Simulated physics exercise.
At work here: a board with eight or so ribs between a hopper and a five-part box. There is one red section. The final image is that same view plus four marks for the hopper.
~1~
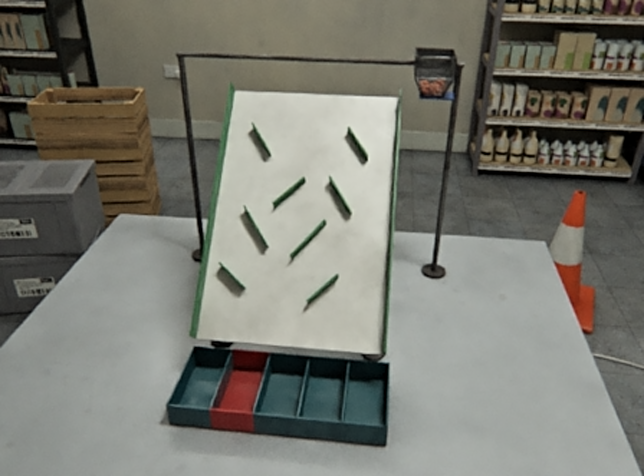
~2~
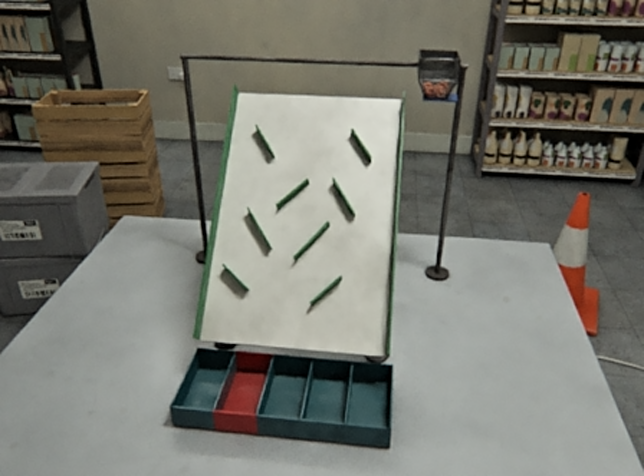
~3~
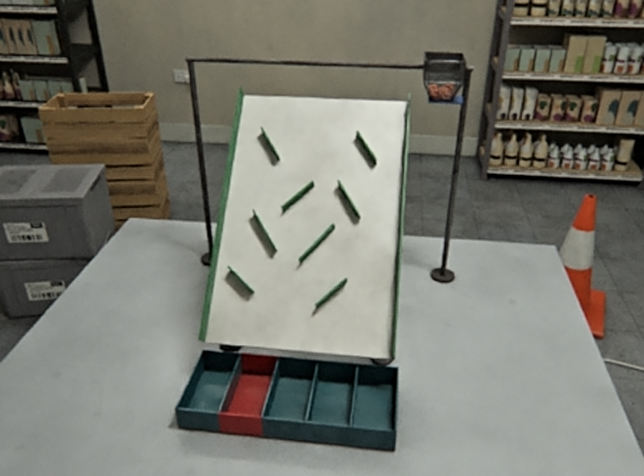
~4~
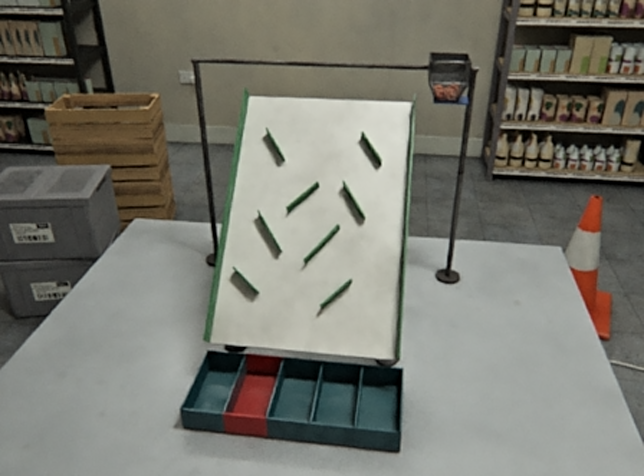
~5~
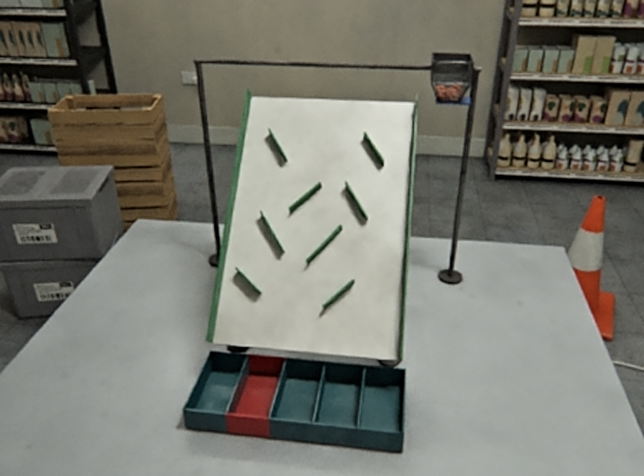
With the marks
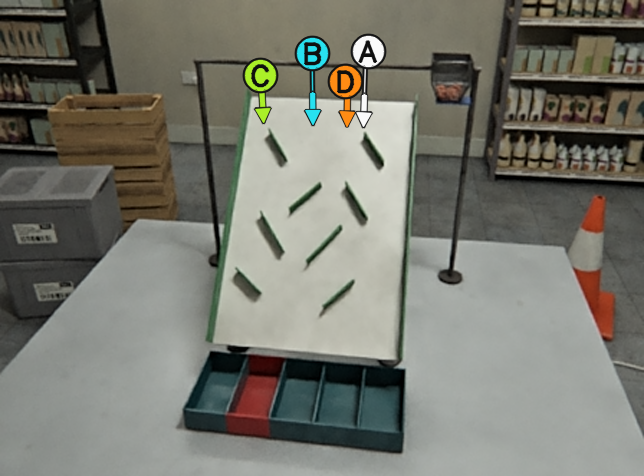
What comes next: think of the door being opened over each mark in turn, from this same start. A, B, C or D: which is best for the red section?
I would pick mark D.
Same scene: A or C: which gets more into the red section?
A.
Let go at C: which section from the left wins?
The first.
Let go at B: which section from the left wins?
The third from the left.
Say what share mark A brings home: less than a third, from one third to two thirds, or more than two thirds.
It is less than a third.
On the marked copy, mark A meets the board at (363, 121); mark B meets the board at (312, 119); mark C meets the board at (263, 117); mark D meets the board at (347, 121).
With A, a small part in the red section, most in other sections, a small part outside the box.
With B, a small part in the red section, most in other sections.
With C, a stray few in the red section, nearly all in other sections.
With D, about a quarter in the red section, about two thirds in other sections.
